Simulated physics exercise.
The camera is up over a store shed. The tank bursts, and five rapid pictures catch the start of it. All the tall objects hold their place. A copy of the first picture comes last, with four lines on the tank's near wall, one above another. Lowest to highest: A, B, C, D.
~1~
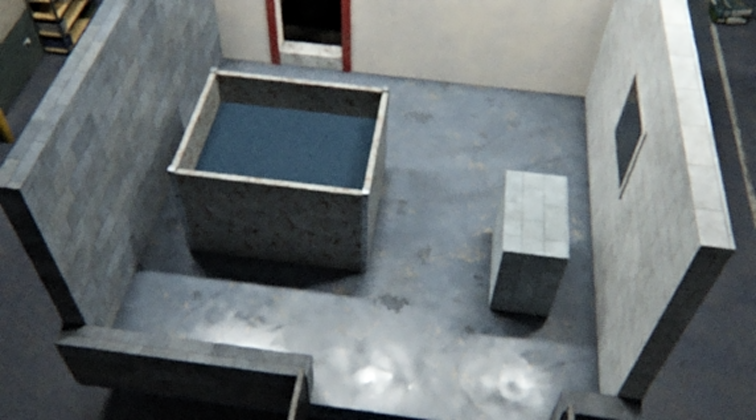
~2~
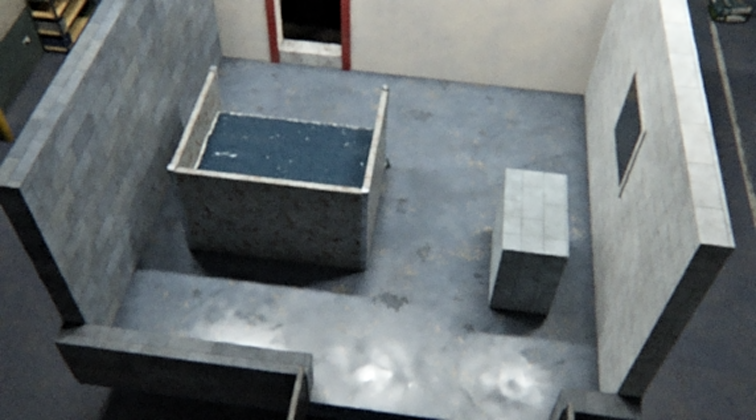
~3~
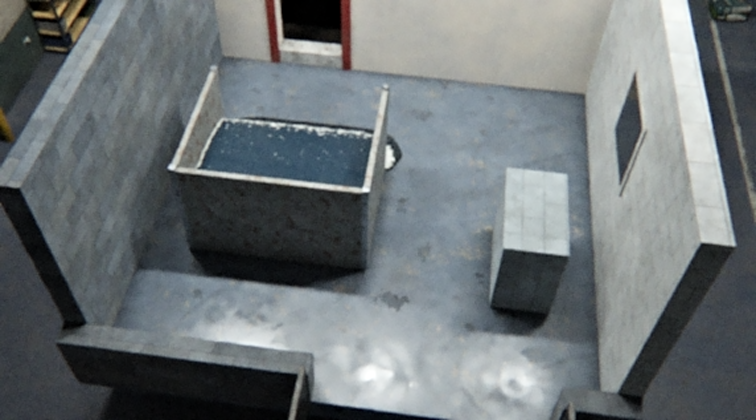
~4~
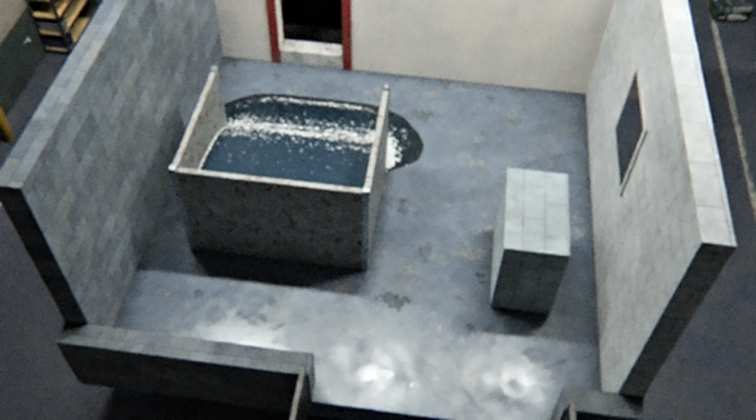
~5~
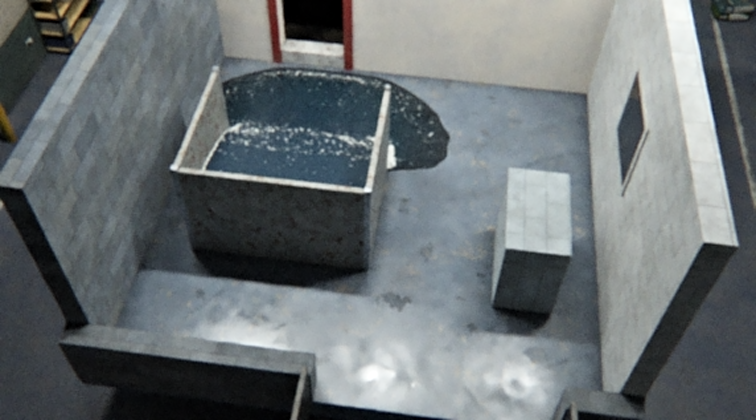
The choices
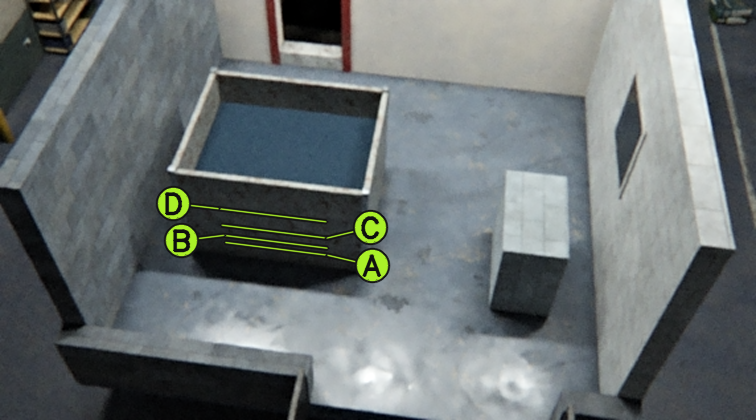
Dark blue water sat still in a square grey tank, then poured out as its back side disappeared, spreading in a foamy, rounded sheet across the floor behind it, toward the red doorway and the right.
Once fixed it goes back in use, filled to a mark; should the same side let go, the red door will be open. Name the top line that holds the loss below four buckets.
Line B.
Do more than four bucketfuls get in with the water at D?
Yes.
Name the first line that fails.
That would be C.
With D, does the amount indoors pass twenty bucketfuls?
Yes, it does.
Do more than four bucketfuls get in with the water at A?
No, that is safe.
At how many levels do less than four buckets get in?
Two of the four.
On the marked copy, A at (276, 248); B at (275, 241); C at (274, 231); D at (272, 215); from the bottom up A, B, C, D.
With A, nothing gets over.
With B, a splash gets over, under a bucket.
With C, about 10 bucketfuls get in.
With D, dozens of bucketfuls pour in.
